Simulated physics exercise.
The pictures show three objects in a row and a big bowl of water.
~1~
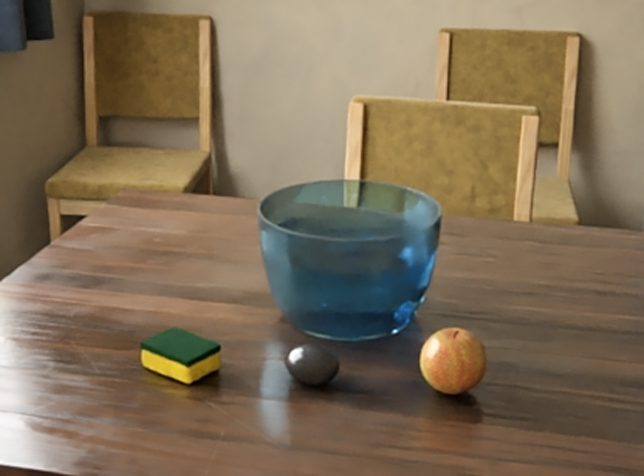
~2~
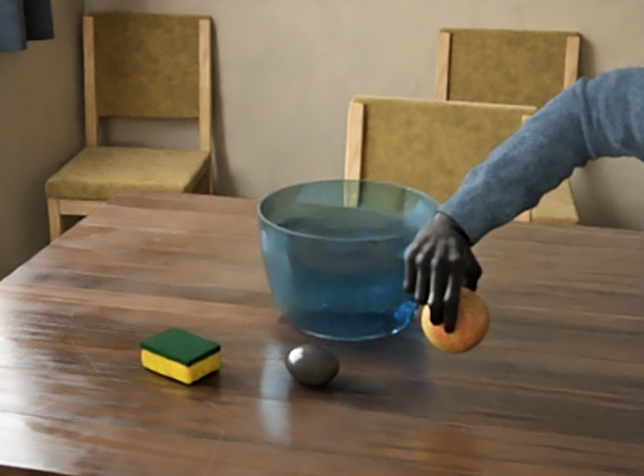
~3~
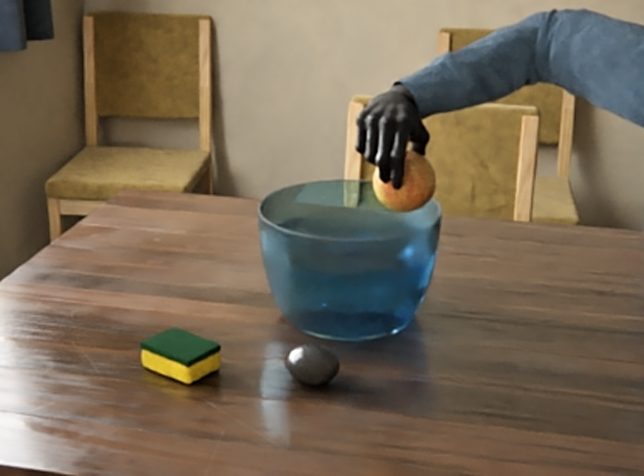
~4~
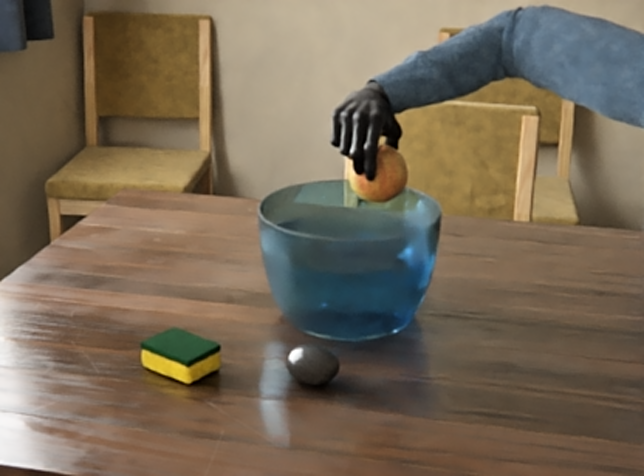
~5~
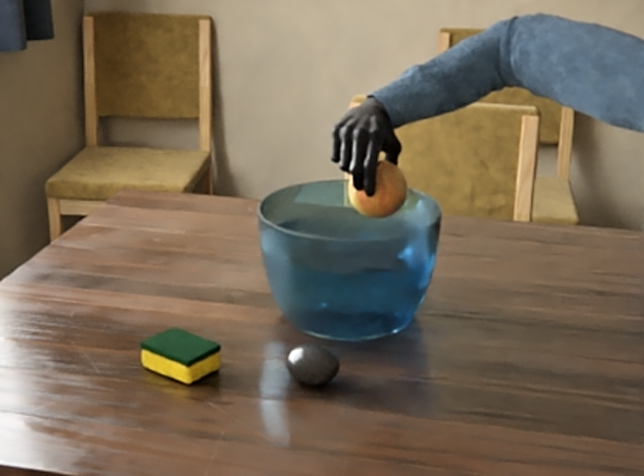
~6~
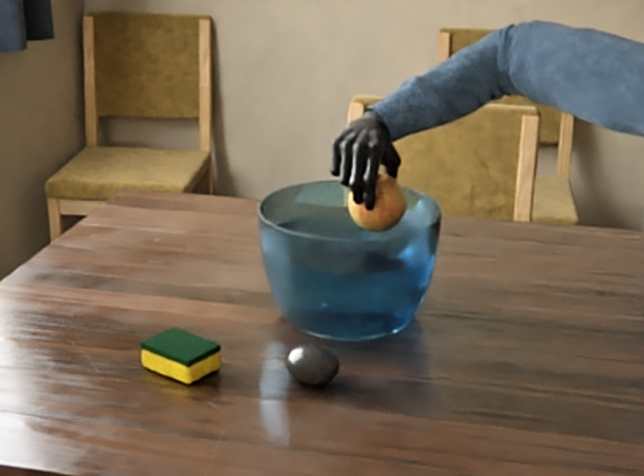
On a wooden table, a sponge, a dark stone and an apple sit in a row before a big blue bowl of water. A gloved or dark hand reaches in from the right and picks up the apple. It carries the apple up over the bowl, then lowers it to just above the water.
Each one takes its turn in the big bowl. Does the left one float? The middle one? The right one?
So the left holds at the top, the middle falls to the base, and the right holds at the top.
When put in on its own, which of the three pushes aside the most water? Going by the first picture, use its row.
Result: The rightmost of the three.
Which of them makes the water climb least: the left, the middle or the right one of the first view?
I say the left thing.
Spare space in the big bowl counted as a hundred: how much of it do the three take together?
That comes out at around 16 percent.
A moment on, the apple stays afloat.
Further on, the stone drops to the bottom.
When it is over, the sponge stays afloat; afloat, sponge and apple.
